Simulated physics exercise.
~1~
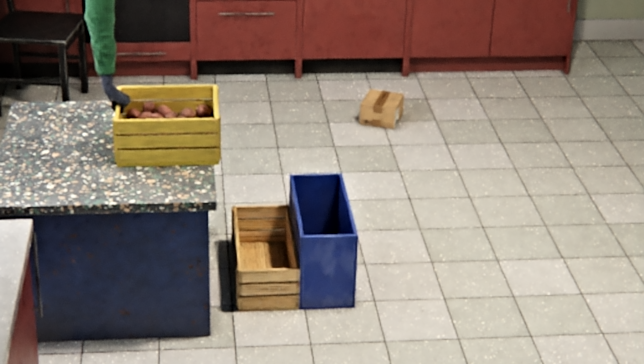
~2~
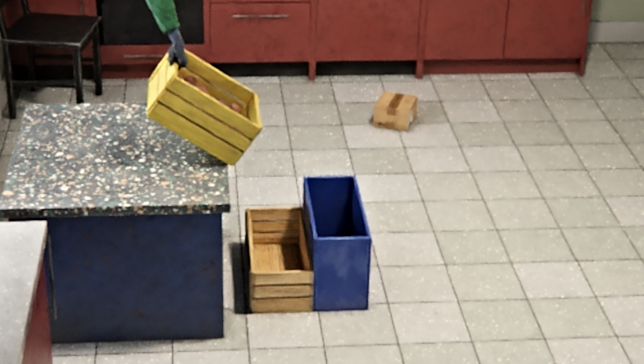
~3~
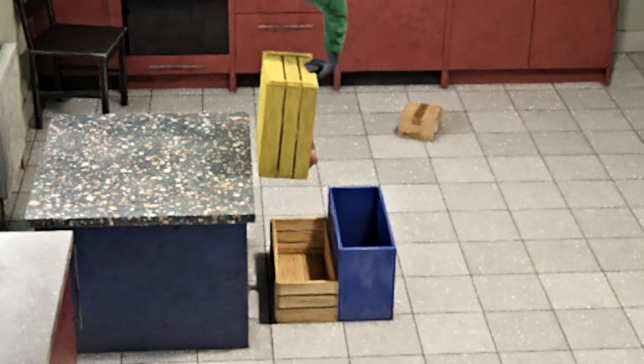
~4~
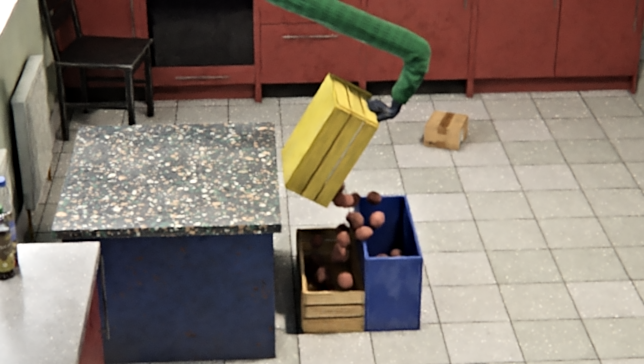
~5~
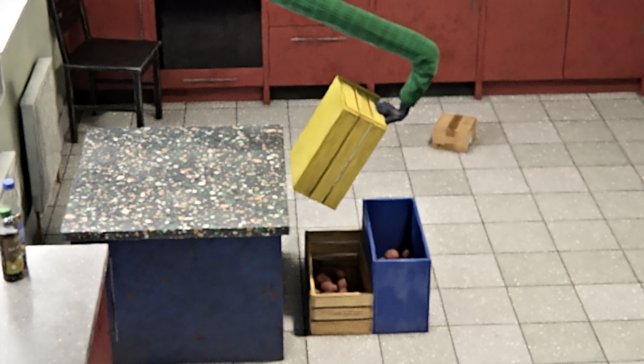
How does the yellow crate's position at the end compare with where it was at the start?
At the start the yellow crate sits level on the right end of the speckled bench top. At the end it is held in the air to the right of the bench, steeply tipped above the containers.
